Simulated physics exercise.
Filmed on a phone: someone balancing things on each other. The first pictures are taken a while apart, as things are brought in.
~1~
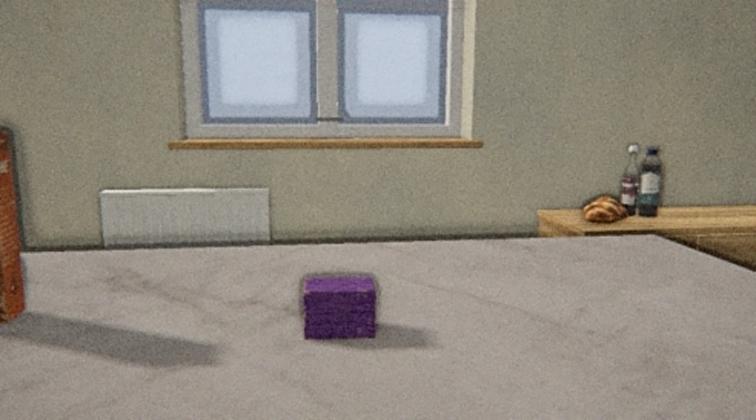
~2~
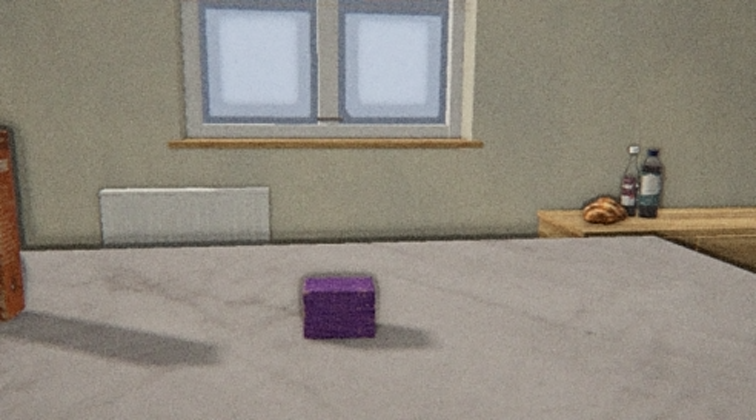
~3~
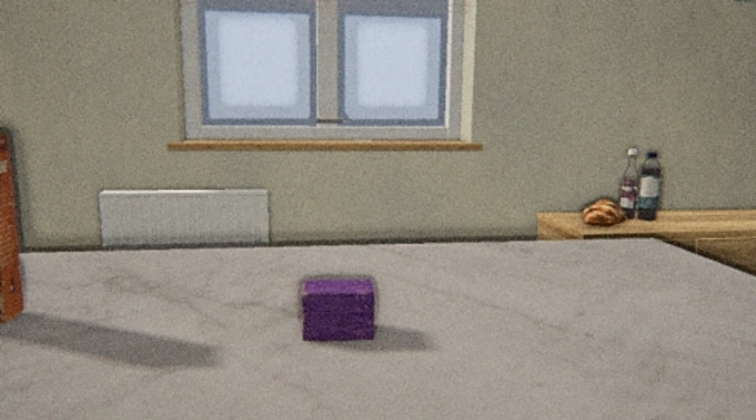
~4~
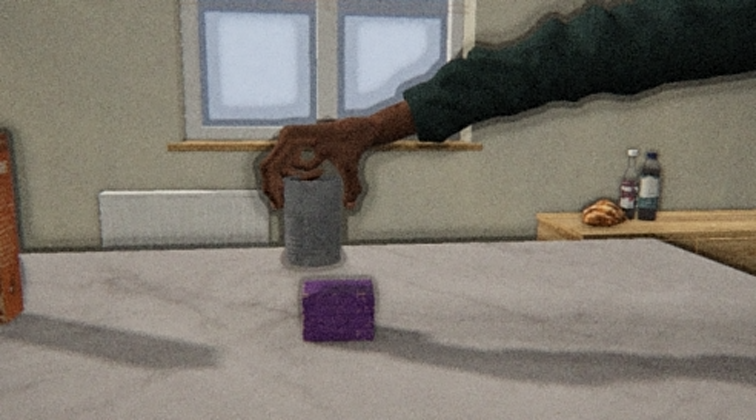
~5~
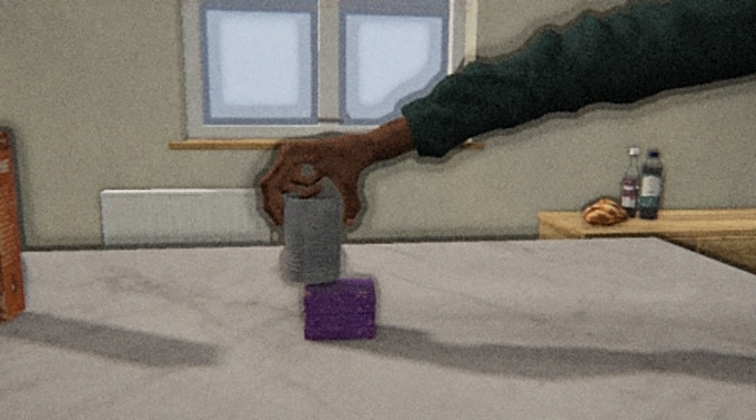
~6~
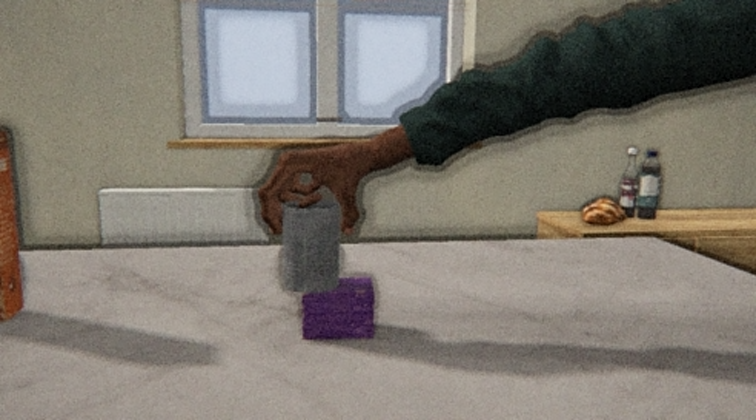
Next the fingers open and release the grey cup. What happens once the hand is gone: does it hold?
Here the pile keeps its balance.
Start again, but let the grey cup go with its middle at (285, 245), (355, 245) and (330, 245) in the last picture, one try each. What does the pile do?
First try: It comes apart; second try: It keeps its balance; third try: It stays up.
Then, 0.80 s later than the last frame, all is still.
Then, 1.70 s later than the last frame, grey cup resting near (311, 246).
When it is over, all 3 as before. End places, in pixels of the last picture, grey cup near (311, 245). The pile stays up.
